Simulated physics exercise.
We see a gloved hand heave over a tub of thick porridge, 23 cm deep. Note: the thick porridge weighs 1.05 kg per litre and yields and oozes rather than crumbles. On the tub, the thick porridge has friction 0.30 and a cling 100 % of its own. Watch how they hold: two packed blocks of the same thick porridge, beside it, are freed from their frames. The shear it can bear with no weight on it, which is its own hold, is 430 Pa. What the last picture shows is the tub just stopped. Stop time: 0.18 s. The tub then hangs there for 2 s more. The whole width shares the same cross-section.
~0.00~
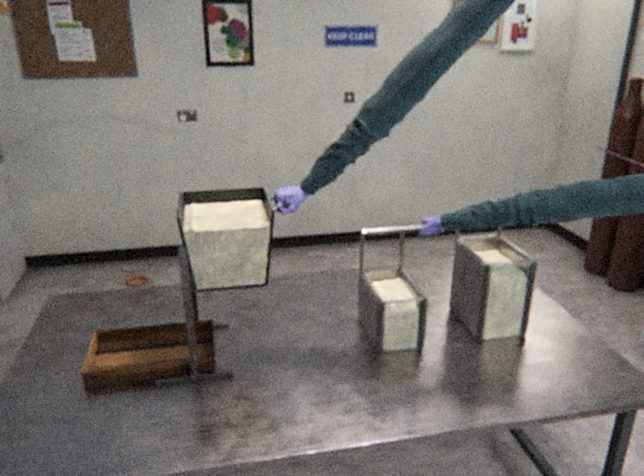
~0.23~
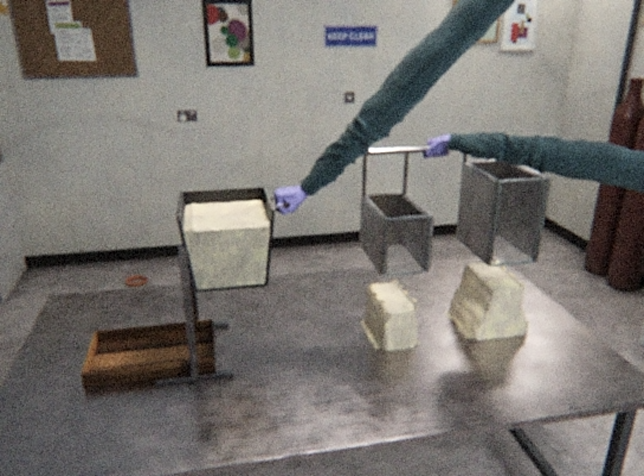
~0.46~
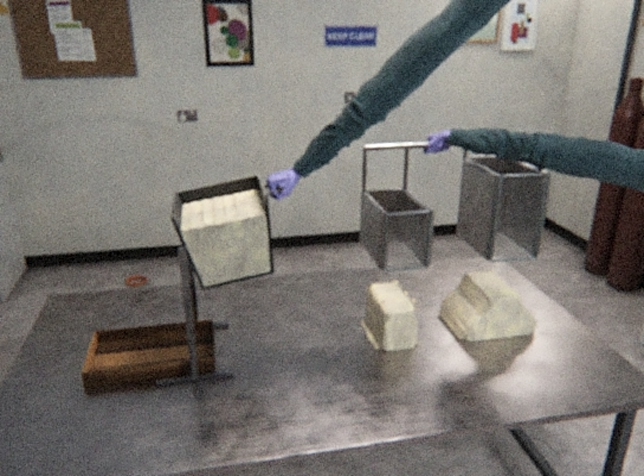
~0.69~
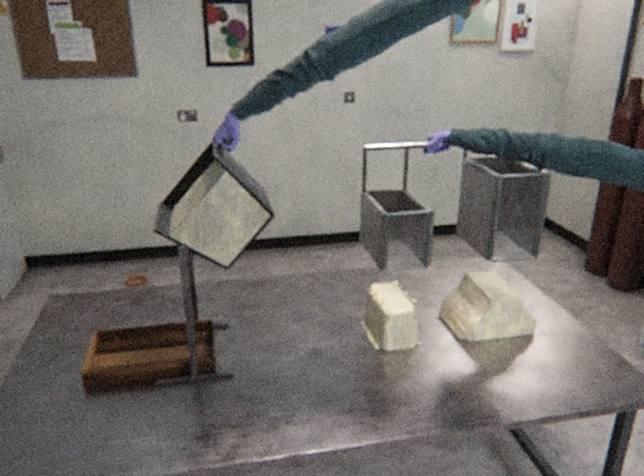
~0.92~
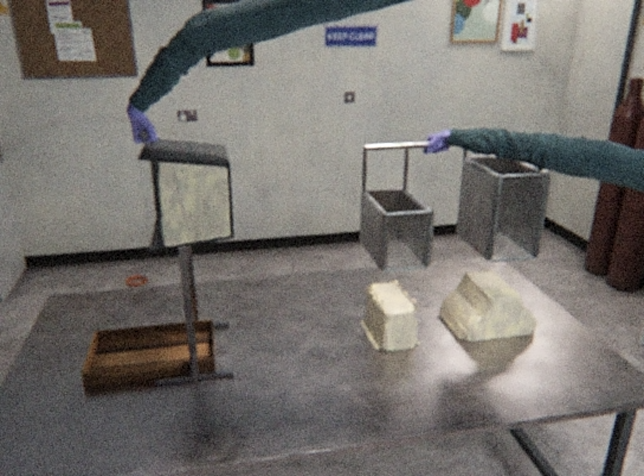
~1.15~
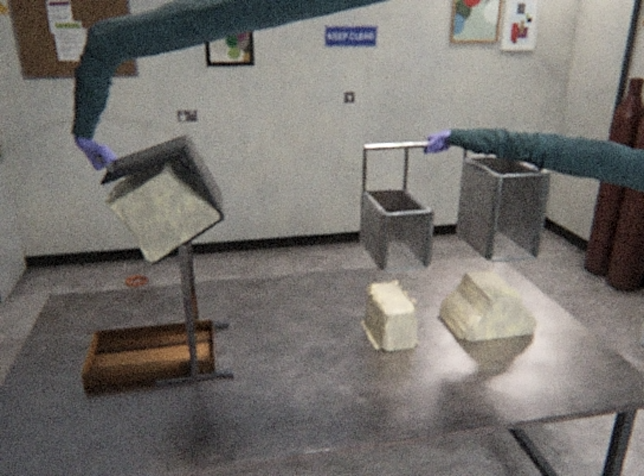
The clip opens with a gloved hand on a raised tub of pale, thick material while another grips a metal handle and lifts two open casings off two blocks. The right block slumps noticeably, the smaller one barely, then the first hand swings the tub over leftward until its mouth tilts downward.
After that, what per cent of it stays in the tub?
Some 0 percent stays in the tub.
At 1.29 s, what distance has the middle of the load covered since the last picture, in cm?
Roughly 13 cm.
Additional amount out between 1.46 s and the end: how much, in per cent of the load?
Roughly 0 percent of the load.
After 1.29 s, the tub is at 114 degrees and holds 42 %.
After 1.46 s, the tub is at 114 degrees and holds 0 %.
After 1.63 s, the tub is at 114 degrees and holds 0 %.
After 1.80 s, the tub is at 114 degrees and holds 0 %.
After 3.15 s, the tub is at 114 degrees and holds 0 %.
